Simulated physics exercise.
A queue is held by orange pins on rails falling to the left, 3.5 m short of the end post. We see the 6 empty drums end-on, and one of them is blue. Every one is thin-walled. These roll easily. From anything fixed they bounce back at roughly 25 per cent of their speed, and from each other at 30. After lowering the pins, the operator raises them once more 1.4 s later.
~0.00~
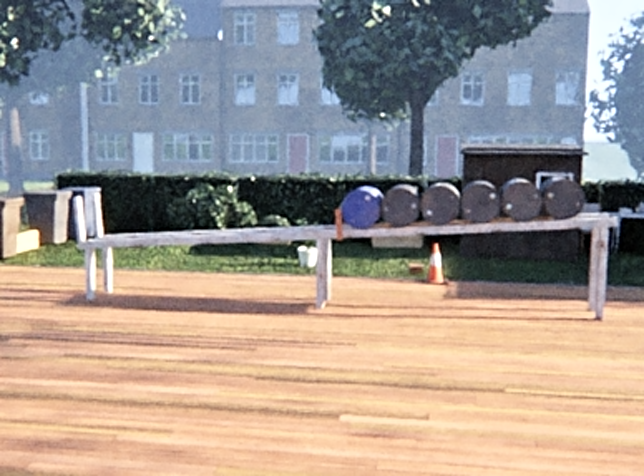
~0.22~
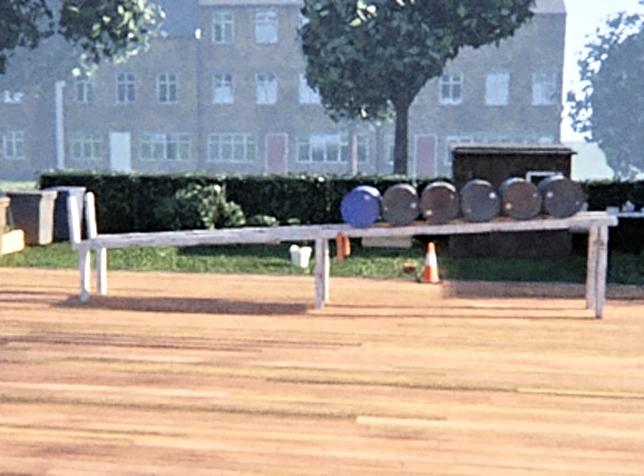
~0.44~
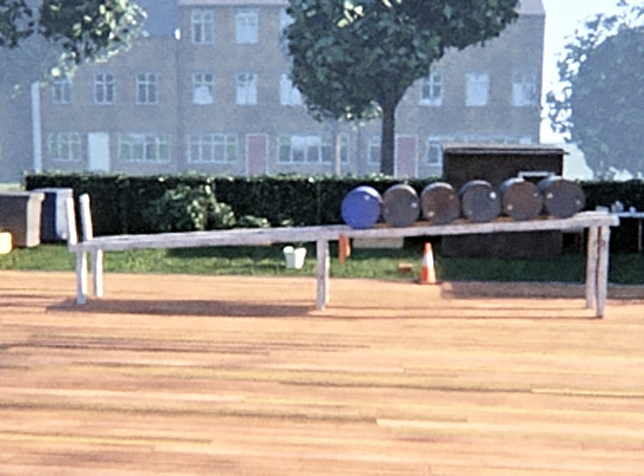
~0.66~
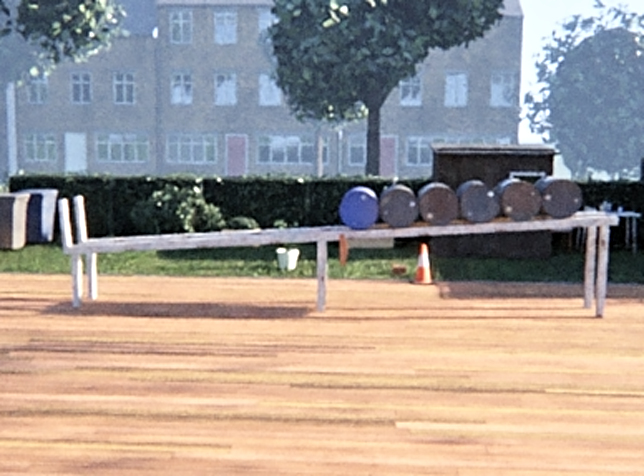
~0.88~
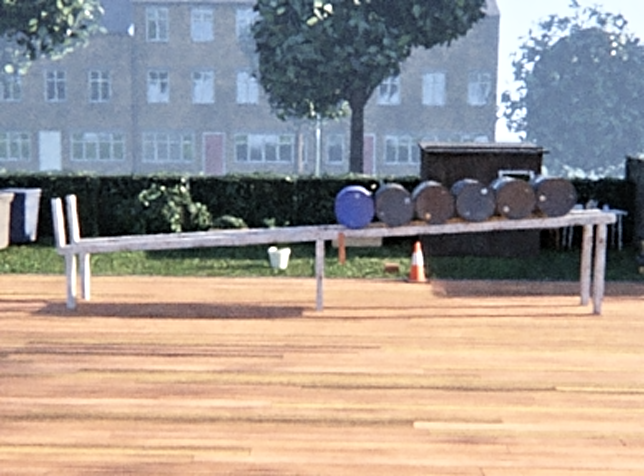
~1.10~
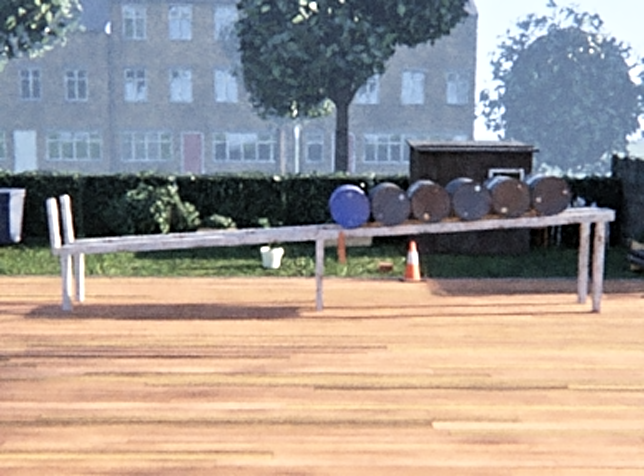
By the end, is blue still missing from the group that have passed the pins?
No, it makes it.
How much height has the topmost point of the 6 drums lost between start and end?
Some 5 centimetres.
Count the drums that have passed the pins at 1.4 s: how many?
At that point the count stands at 0.
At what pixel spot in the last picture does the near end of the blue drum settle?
It comes to rest around (75, 226).
Then, 1.3 s in, blue is on the rails, 5 cm above the pins, rolling left; 0 below the pins.
Then, 1.4 s in, blue is on the rails, 5 cm above the pins, rolling left; 0 below the pins.
Then, 1.6 s in, blue is in the air, 5 cm below the pins, rolling left; 1 below the pins.
In the end (5.6 s), blue is on the rails, 315 cm below the pins; 1 below the pins.
